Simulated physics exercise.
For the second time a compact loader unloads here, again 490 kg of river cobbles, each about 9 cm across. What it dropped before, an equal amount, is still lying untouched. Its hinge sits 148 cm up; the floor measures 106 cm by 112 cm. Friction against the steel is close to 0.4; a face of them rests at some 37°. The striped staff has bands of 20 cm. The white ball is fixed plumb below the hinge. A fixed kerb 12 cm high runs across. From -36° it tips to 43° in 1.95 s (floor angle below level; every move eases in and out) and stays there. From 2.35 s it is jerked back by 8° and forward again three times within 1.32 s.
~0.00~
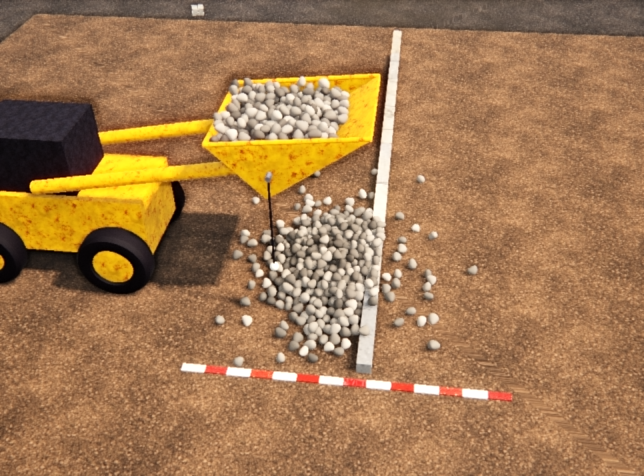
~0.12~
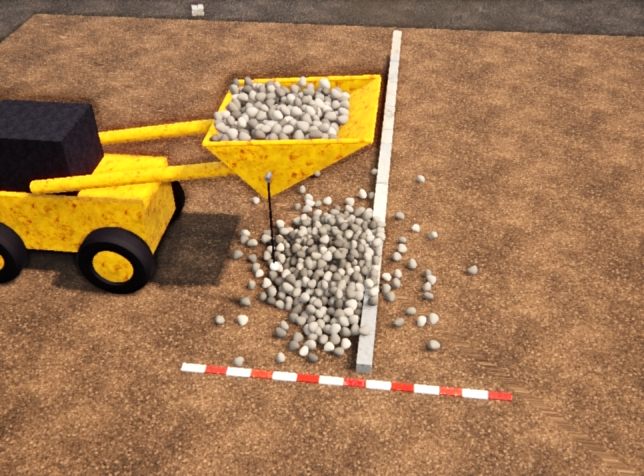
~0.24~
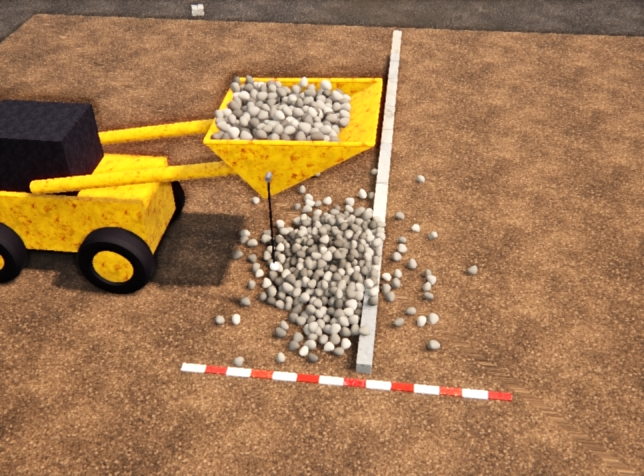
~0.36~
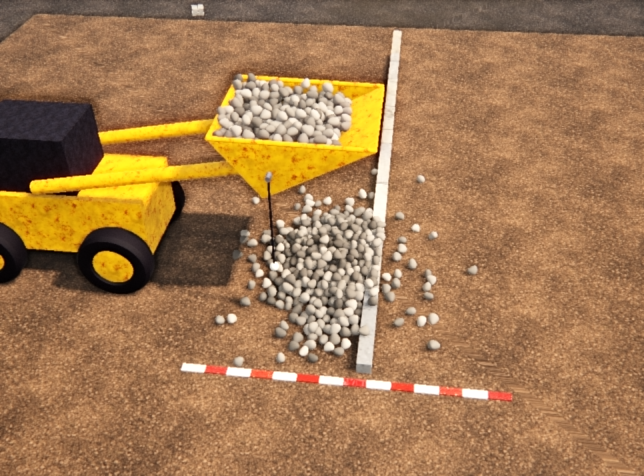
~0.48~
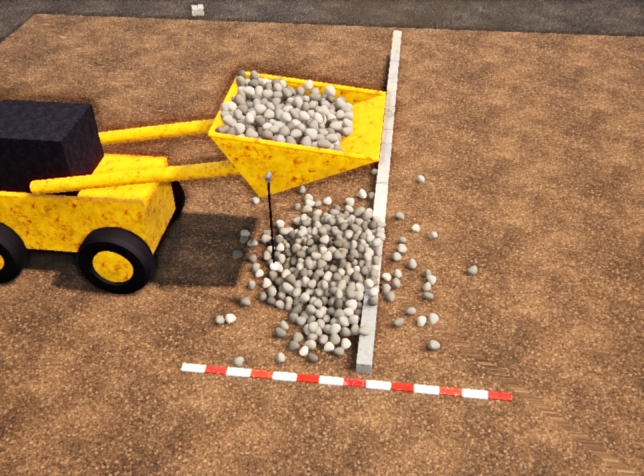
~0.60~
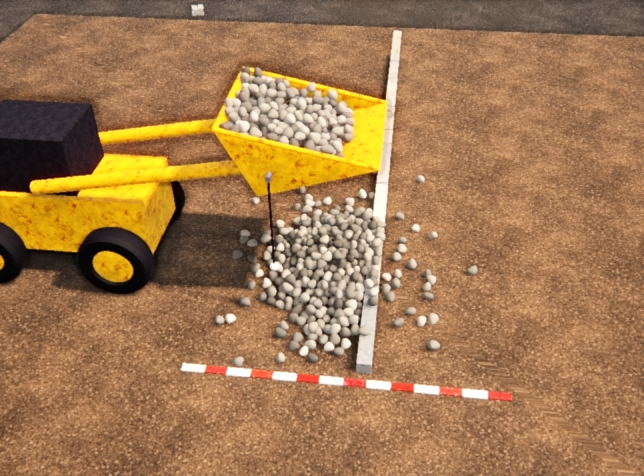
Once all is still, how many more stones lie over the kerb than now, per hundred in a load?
About 85 per cent.
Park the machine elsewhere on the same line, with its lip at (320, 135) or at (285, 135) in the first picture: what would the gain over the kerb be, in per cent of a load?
Near 40 per cent from the first place, 5 from the second.
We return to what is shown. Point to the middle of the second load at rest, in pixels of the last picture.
Around (419, 269).
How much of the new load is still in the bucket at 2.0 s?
Roughly 20 per cent is still inside.
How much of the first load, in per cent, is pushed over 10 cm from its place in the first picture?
Roughly 5 per cent of them.
After 1.5 s the floor is at 31°; in per cent of one load, 97 in the bucket, 98 on this side of the kerb, 5 over the kerb; the foremost stones are at (436, 287).
After 2.0 s the floor is at 43°; in per cent of one load, 21 in the bucket, 130 on this side of the kerb, 48 over the kerb; the foremost stones are at (457, 266).
After 4.1 s the floor is at 43°; in per cent of one load, 0 in the bucket, 110 on this side of the kerb, 91 over the kerb; the foremost stones are at (571, 272).
After 6.9 s the floor is at 43°; in per cent of one load, 0 in the bucket, 110 on this side of the kerb, 91 over the kerb; the foremost stones are at (571, 272). Net gain over the kerb, 85.
